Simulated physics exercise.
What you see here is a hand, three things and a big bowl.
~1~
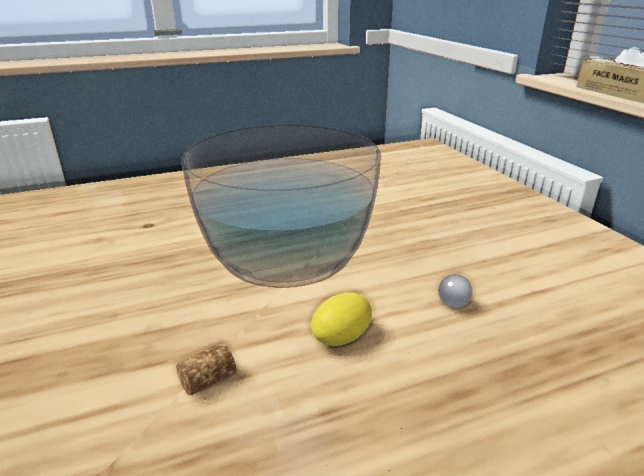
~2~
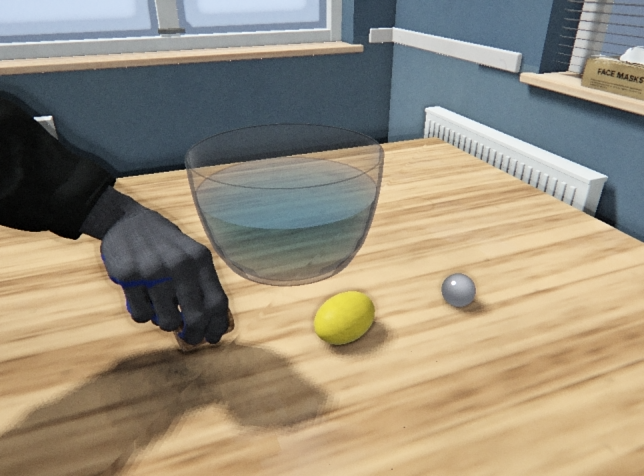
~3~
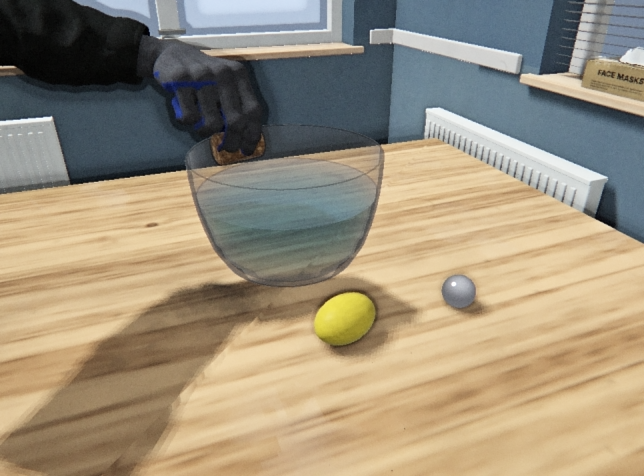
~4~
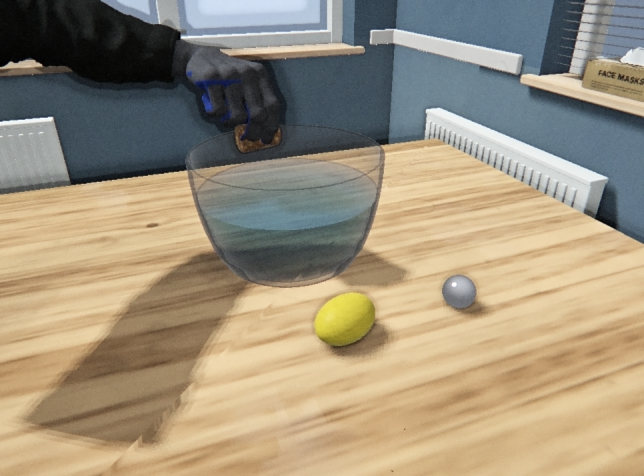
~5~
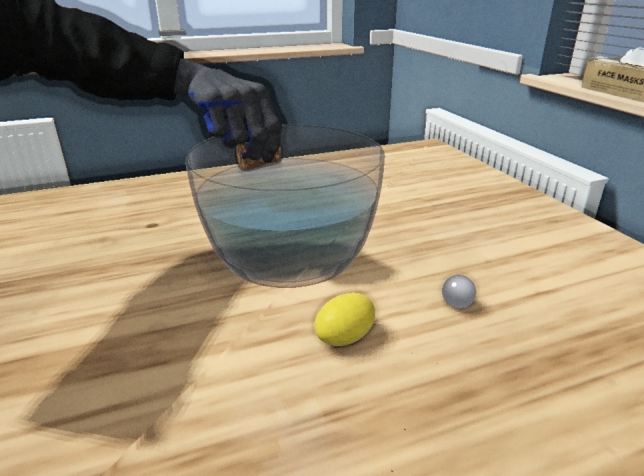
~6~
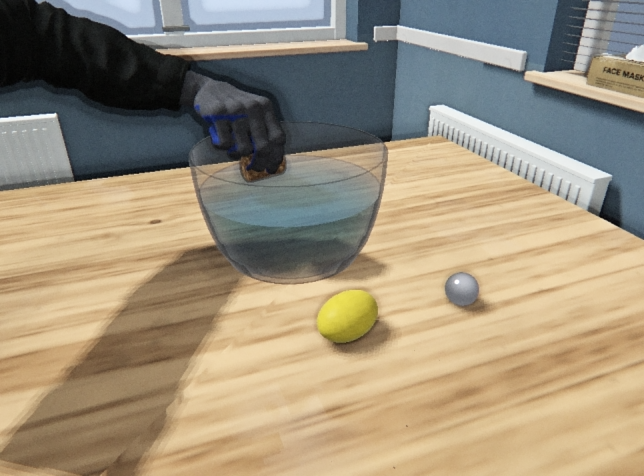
A dark-gloved hand picked up the cork from the left of a wooden table, carried it over a big glass bowl of water, and lowered it to just above the surface, while a lemon and a steel ball sat still.
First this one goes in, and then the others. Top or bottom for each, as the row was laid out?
So the left holds at the top, the middle holds at the top, and the right falls to the base.
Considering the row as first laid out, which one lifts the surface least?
Go with the piece on the far left.
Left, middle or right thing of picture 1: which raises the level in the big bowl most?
The second item in the row.
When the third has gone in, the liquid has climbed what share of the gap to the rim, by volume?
My figure is 6 per cent.
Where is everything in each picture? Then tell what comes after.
The row from the left; cork (207, 369); lemon (342, 318); steel ball (455, 291), in the first picture.
A hand picks up the cork; cork (203, 324); steel ball (458, 290), in the second picture.
It is carried over; cork (238, 146); lemon (345, 318), in the third picture.
It is above the big bowl; cork (258, 135); steel ball (459, 292), in the fourth picture.
It comes down; cork (259, 153); lemon (346, 319), in the fifth picture.
It is just over the surface; cork (263, 164); lemon (348, 315); steel ball (462, 289), in the sixth picture.
A moment on, the cork stays afloat.
Further on, the lemon stays afloat.
When it is over, the steel ball drops to the bottom; afloat, cork and lemon.
